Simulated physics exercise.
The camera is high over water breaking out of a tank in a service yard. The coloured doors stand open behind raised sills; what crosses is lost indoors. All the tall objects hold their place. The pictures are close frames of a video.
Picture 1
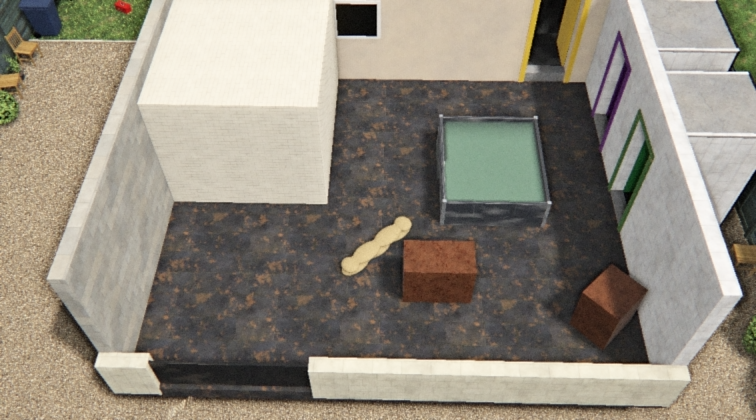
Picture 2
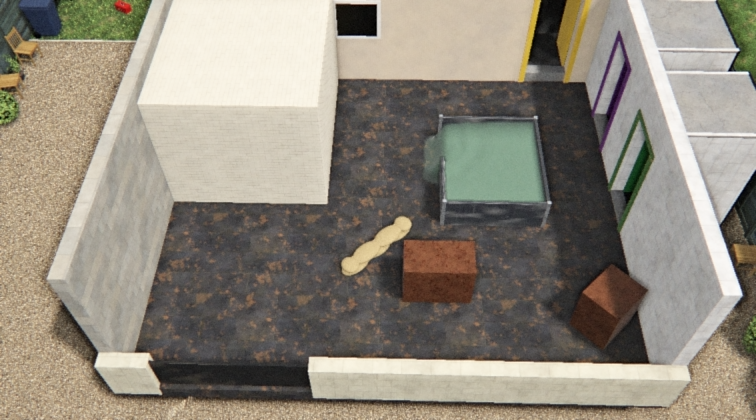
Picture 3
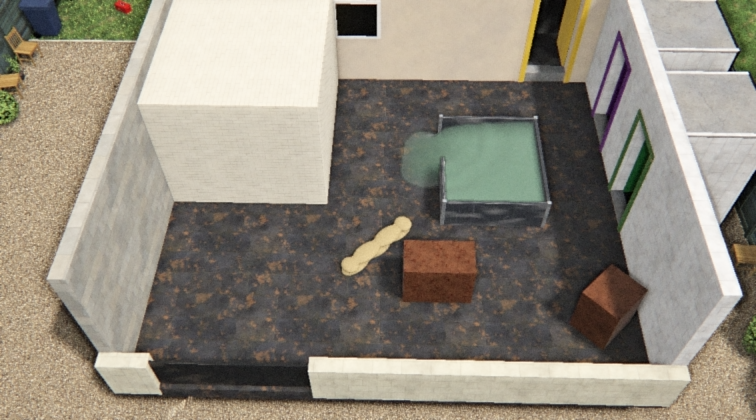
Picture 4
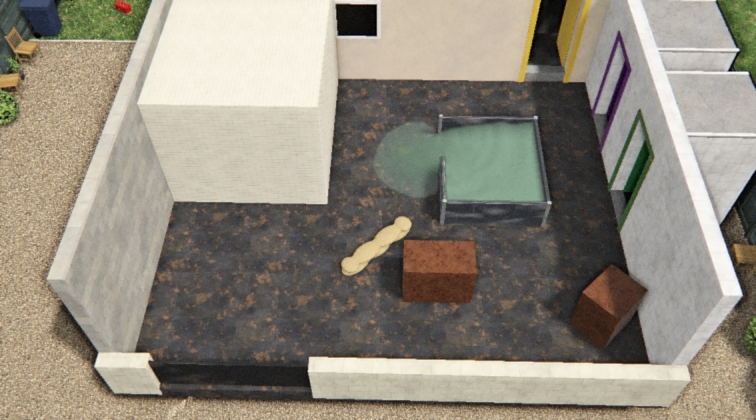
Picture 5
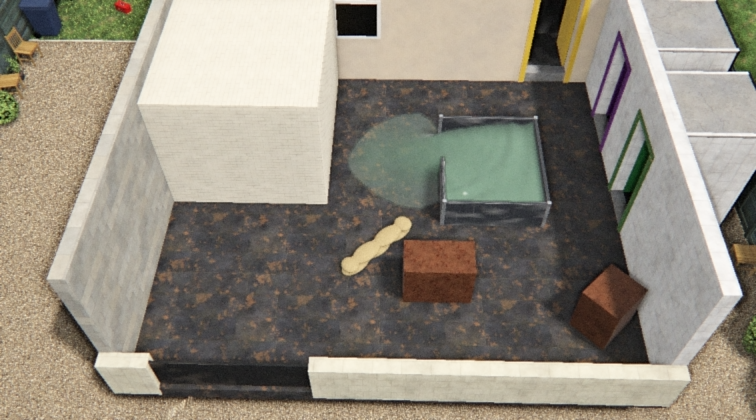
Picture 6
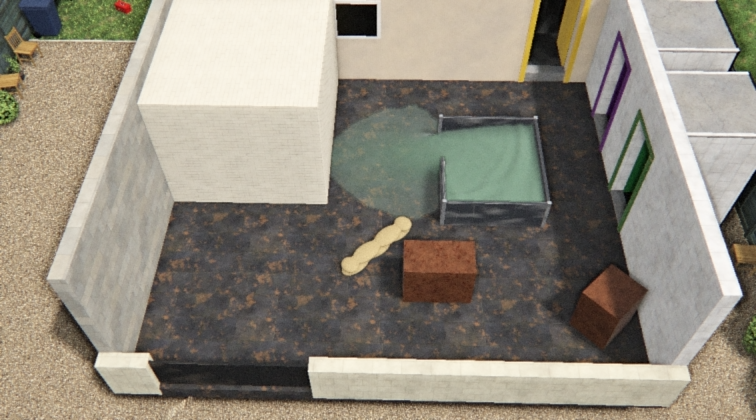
Pale green water pouring from the left side of an open tank and spreading across a dark yard floor toward a white block.
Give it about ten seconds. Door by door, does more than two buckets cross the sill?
One by one: The purple door stays under that; the green door stays under that; the yellow door stays under that.
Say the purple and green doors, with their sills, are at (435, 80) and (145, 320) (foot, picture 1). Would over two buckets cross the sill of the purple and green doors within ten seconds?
The purple door stays under, the green door goes over.
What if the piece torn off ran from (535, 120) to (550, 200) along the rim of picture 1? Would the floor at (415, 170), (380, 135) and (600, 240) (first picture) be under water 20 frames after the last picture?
In that order: Free of water, clear, covered.
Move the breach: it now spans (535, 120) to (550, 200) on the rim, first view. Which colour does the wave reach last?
Last comes the yellow one.
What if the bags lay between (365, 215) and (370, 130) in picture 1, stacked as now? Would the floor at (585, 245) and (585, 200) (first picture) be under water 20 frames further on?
In that order: Clear, not flooded.
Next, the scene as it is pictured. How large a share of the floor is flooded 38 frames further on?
Near 60 in a hundred.
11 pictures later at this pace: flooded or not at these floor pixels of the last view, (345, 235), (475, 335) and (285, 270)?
In that order: Covered, free of water, wet.
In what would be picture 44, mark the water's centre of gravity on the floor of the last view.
Near (408, 181).
A moment on, water covers 15 % of the floor; the purple door not reached, the green door not reached, the yellow door not reached.
Next, water covers 20 % of the floor; the purple door not reached, the green door not reached, the yellow door not reached.
Then, water covers 35 % of the floor; the purple door not reached, the green door not reached, the yellow door not reached.
Later, water covers 60 % of the floor; the purple door under two buckets in, the green door wet at the sill, nothing in, the yellow door wet at the sill, nothing in.
In the end, water covers 90 % of the floor; the purple door under two buckets in, the green door wet at the sill, nothing in, the yellow door wet at the sill, nothing in.
